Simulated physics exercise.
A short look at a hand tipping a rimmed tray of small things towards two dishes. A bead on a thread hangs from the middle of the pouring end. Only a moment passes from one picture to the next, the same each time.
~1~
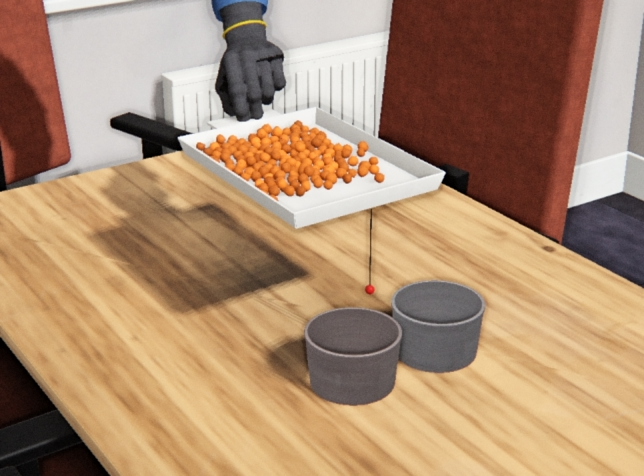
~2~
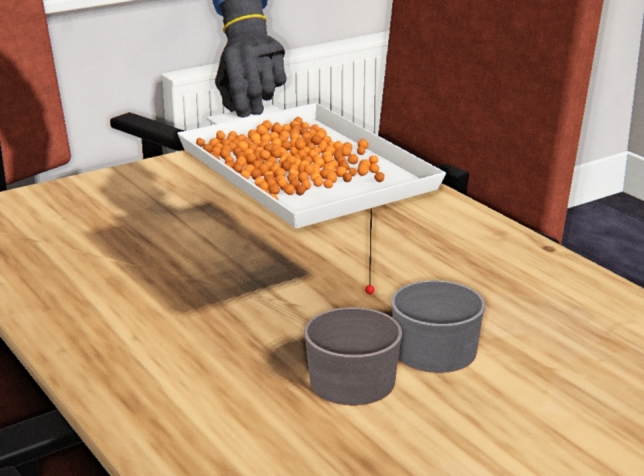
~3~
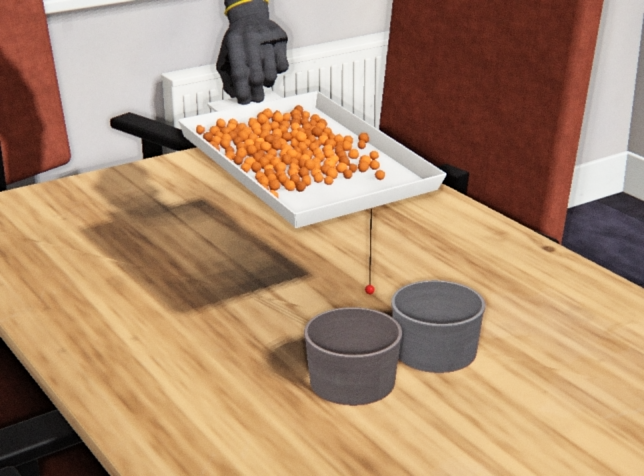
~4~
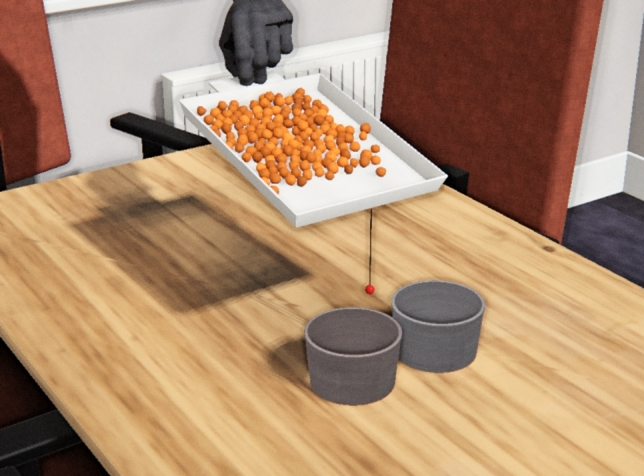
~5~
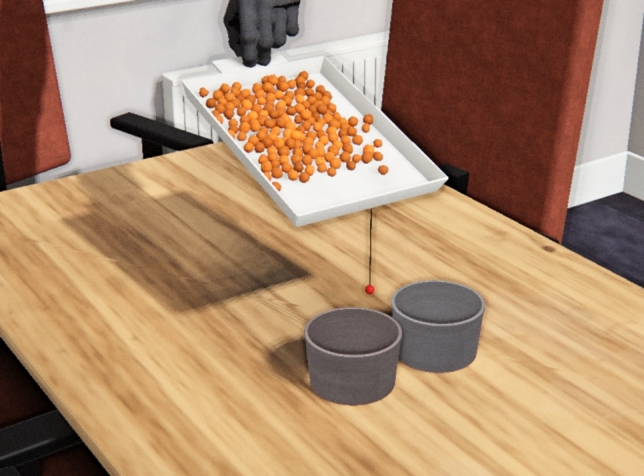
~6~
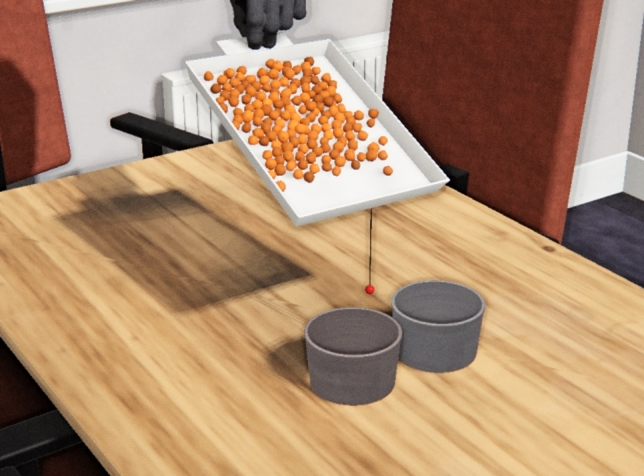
In this clip, a gloved hand raises the far end of a white rimmed tray of small orange balls above a wooden table with two grey dishes, and the tray slants more steeply as some of the balls shift slightly.
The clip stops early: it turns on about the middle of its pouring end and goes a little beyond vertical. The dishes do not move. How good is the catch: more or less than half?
Caught overall: Over half.
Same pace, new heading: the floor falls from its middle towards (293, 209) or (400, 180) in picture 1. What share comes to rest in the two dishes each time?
About 30 and 50 per cent.
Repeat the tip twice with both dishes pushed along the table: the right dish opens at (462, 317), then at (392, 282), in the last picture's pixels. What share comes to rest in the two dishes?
Near 80 % and 0 %.
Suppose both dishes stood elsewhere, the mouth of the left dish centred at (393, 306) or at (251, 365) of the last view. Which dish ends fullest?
At the first place the left dish, at the second the dish on the right.
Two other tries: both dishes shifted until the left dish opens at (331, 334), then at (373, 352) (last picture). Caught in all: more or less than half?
First the larger part, then the larger part.
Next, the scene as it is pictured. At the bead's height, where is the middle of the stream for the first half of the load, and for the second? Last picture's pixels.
The first part at (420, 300); the rest at (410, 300).
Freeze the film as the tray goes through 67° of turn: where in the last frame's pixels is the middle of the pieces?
At about (377, 187).
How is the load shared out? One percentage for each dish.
The left dish has 30 per cent, the right dish has 40.
Soon, tray tipped steeply; most on the tray; a stray few in the left dish; a stray few in the right dish; a small part in the air.
A while on, tray tipped past a quarter turn; about a quarter on the tray; about a quarter in the left dish; about a quarter in the right dish; about a quarter outside both; about a quarter in the air.
Towards the end, tray tipped past a quarter turn; about a third in the left dish; about half in the right dish; about a quarter outside both.
Finally, tray tipped past a quarter turn; about a third in the left dish; about half in the right dish; about a quarter outside both.
